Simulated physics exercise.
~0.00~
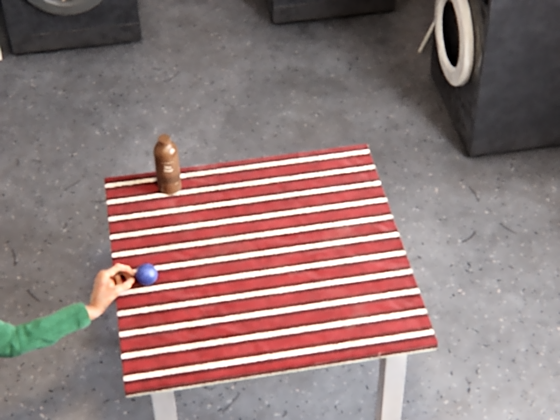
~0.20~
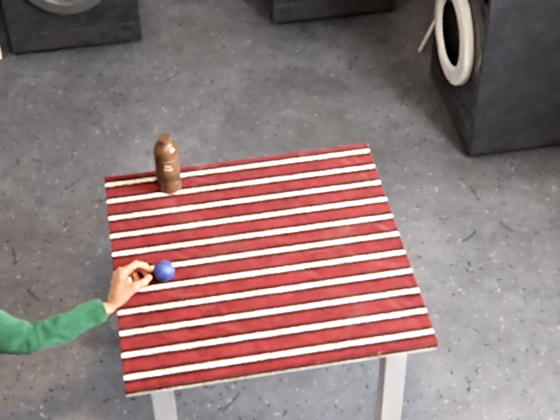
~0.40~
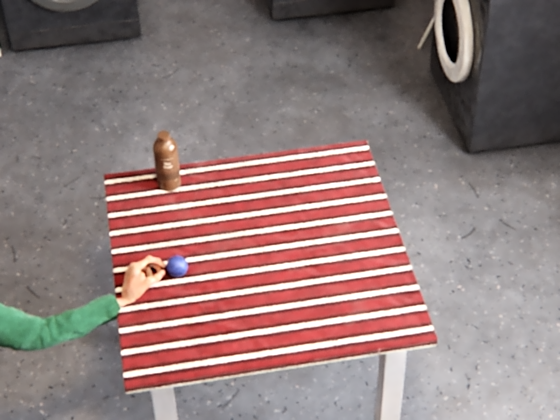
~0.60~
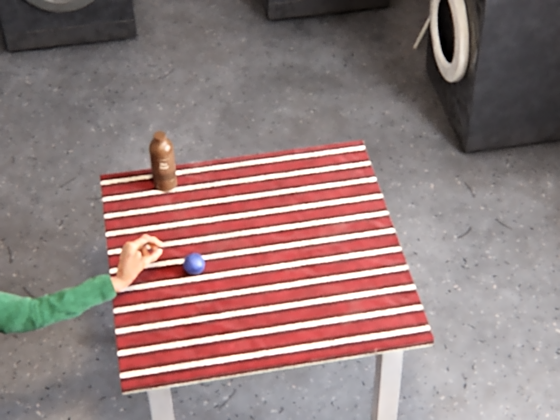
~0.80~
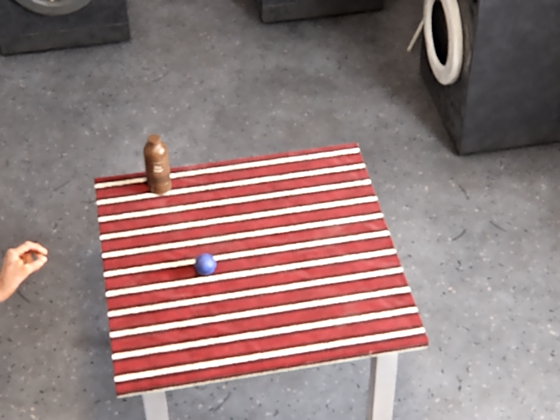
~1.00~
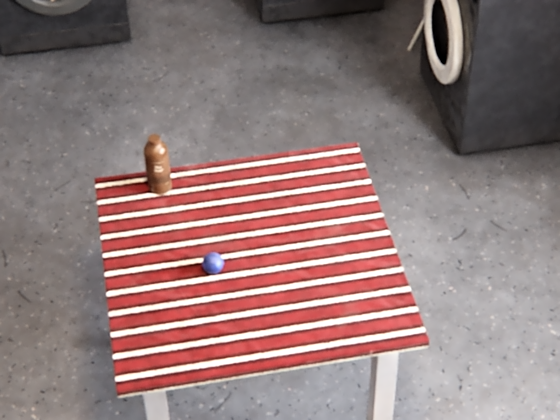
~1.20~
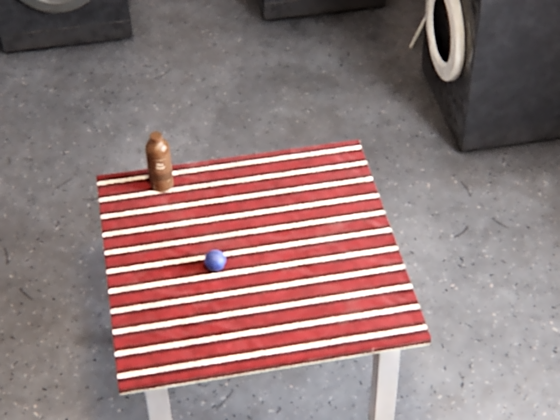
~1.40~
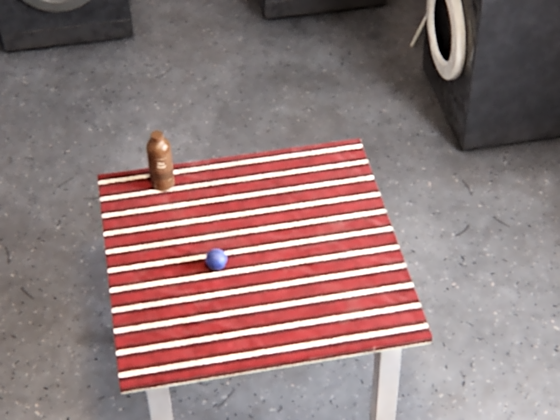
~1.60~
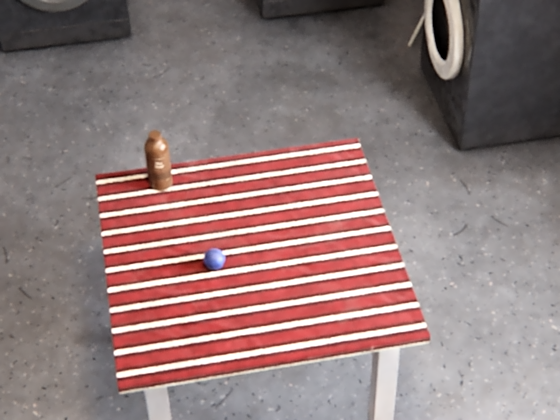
A blue ball, pushed right by a hand, rolls briefly and stops on the striped table.
